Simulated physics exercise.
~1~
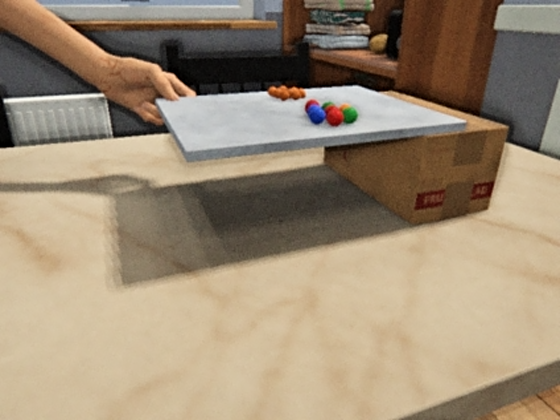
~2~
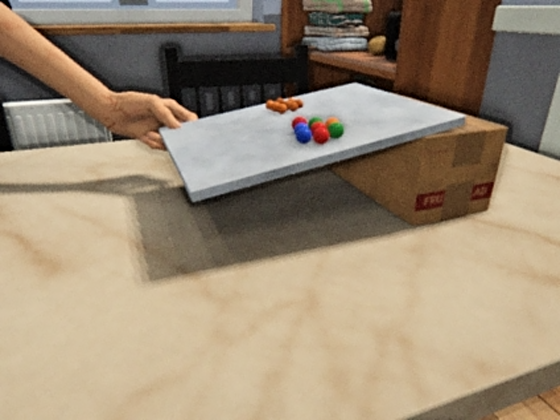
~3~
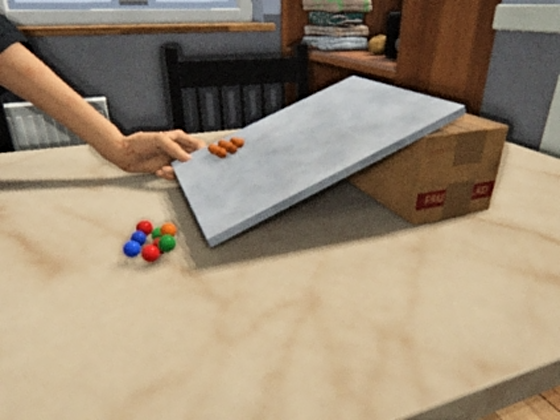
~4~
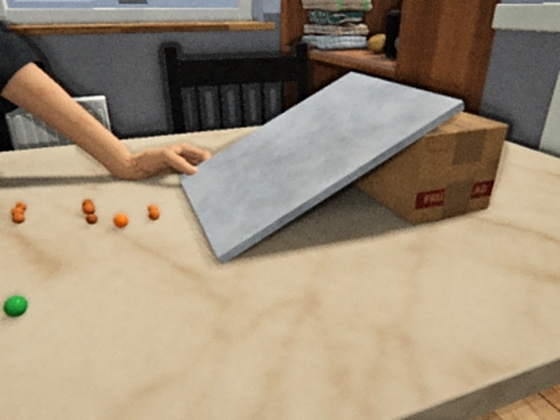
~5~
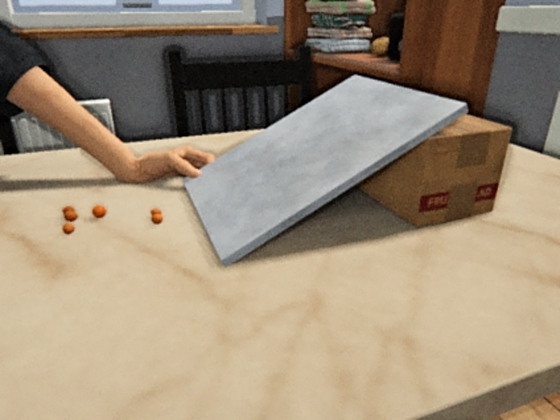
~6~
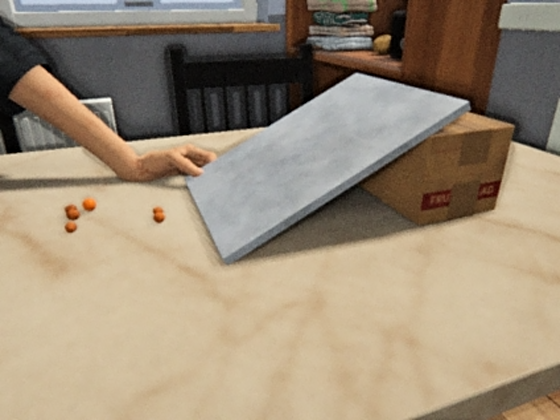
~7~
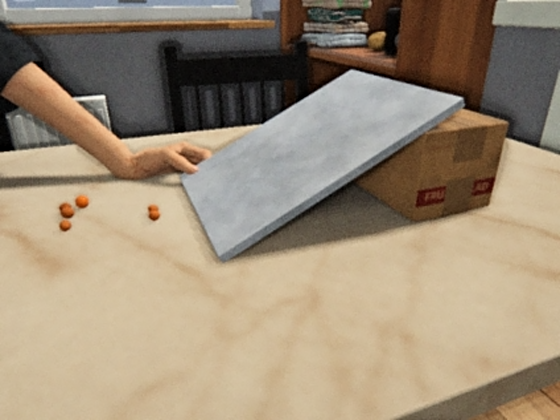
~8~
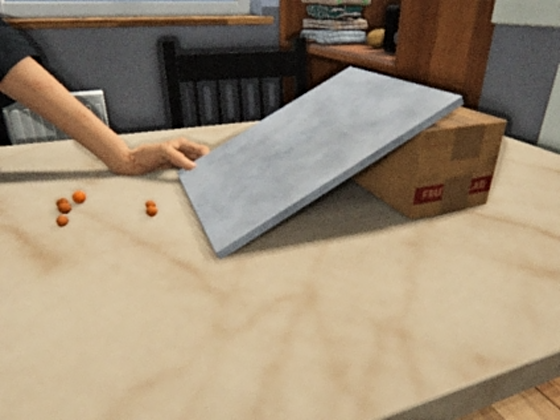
On a marble-patterned tabletop, a hand lowered one end of a board propped on a cardboard box, and the colorful balls rolled down and out of view to the left, while the small orange pieces followed and came to rest on the table.
